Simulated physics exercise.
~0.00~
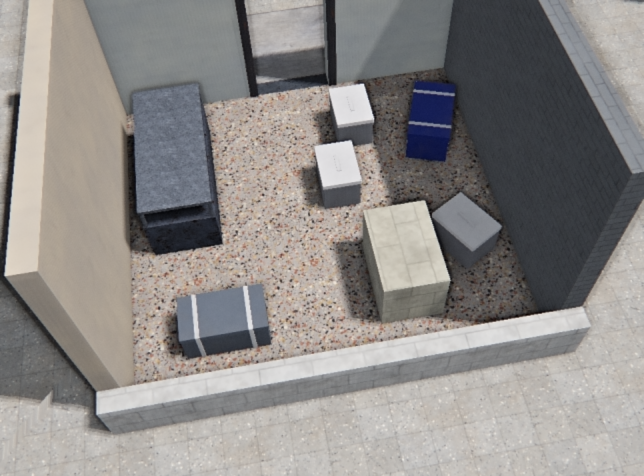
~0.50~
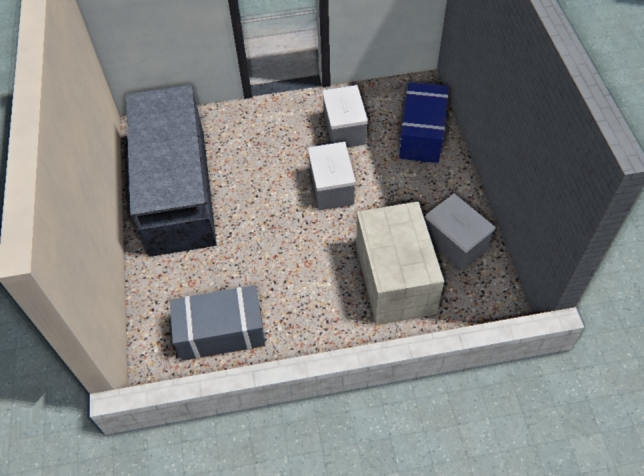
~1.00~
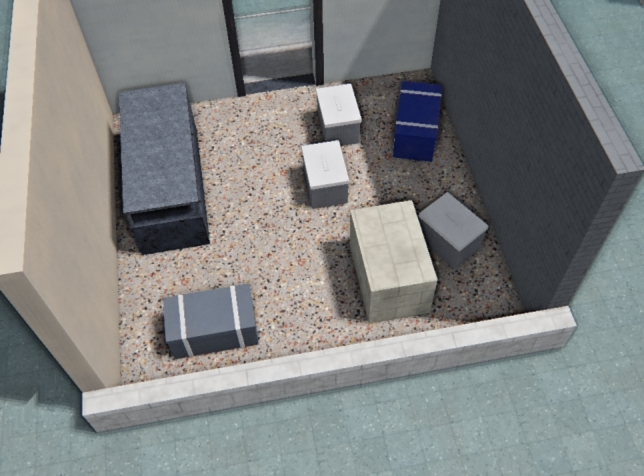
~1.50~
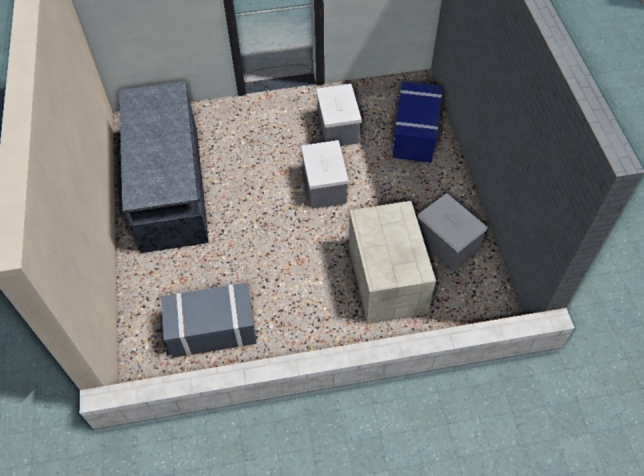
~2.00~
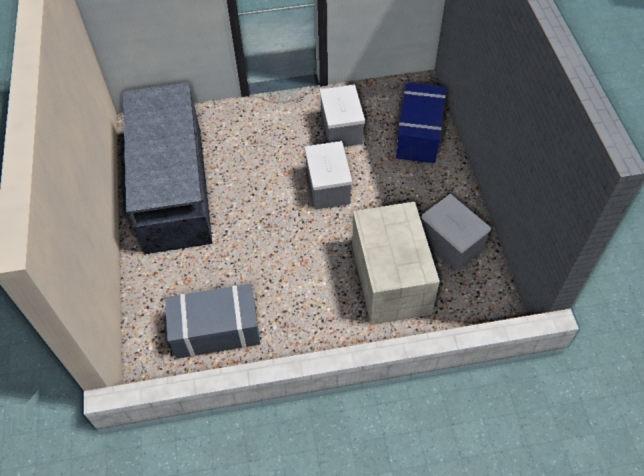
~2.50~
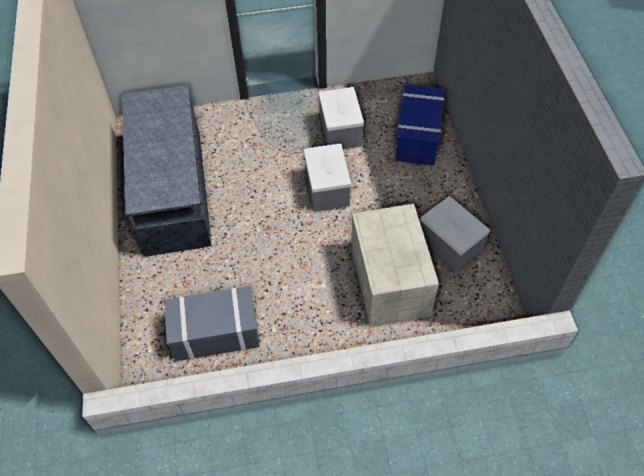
Water spreading over the paving around a roofless room, then starting to seep in at the doorway, the boxes inside staying still.
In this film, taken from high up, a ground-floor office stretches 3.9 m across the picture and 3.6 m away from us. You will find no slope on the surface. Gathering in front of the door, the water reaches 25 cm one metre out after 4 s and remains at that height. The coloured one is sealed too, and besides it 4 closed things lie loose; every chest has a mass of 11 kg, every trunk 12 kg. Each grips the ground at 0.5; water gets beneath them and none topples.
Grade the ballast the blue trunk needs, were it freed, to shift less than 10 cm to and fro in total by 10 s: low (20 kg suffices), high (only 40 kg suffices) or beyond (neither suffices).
Grade: High.
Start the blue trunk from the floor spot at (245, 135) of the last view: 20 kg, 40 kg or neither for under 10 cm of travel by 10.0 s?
Short answer: Heavier load only.
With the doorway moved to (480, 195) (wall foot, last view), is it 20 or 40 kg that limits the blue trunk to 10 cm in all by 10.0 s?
The answer is that only the greater mass suffices.
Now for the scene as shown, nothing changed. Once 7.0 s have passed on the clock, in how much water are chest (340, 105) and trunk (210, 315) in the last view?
Close to 5 and 11 centimetres.
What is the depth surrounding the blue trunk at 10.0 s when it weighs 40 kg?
10 cm, roughly.
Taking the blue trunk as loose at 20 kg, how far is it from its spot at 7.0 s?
5 cm.
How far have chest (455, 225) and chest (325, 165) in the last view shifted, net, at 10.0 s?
In turn: 20 cm, 150 cm.
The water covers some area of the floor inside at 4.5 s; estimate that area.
Wet: Near 6.5 m2.
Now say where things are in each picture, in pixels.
The blue trunk at (432, 109) rests on the ground; 0.0 m2 under water; 0 of 5 have shifted, in the first picture.
The blue trunk at (425, 110), on the bottom; 0.0 m2 under water; 0 of 5 have shifted, in the second picture.
The blue trunk at (419, 109) rests on the ground; 0.0 m2 under water; 0 of 5 have shifted, in the third picture.
The blue trunk at (419, 110), on the bottom; water covers 0.0 m2; 0 of 5 have shifted, in the fourth picture.
The blue trunk at (423, 110) rests on the ground; water covers 0.1 m2; 0 of 5 have shifted, in the fifth picture.
The blue trunk at (422, 112), on the bottom; water covers 0.6 m2; 0 of 5 have shifted, in the sixth picture.
After 3.5 s the blue trunk would be 0 cm from its start with 20 kg and 0 cm from its start with 40 kg; 0 cm of water round it then.
After 4.5 s the blue trunk would be 0 cm from its start with 20 kg and 0 cm from its start with 40 kg; 2 cm of water round it then.
After 7.0 s the blue trunk would be 5 cm from its start with 20 kg and 0 cm from its start with 40 kg; 6 cm of water round it then.
After 10.0 s the blue trunk would be 48 cm from its start with 20 kg and 1 cm from its start with 40 kg; 10 cm of water round it then.
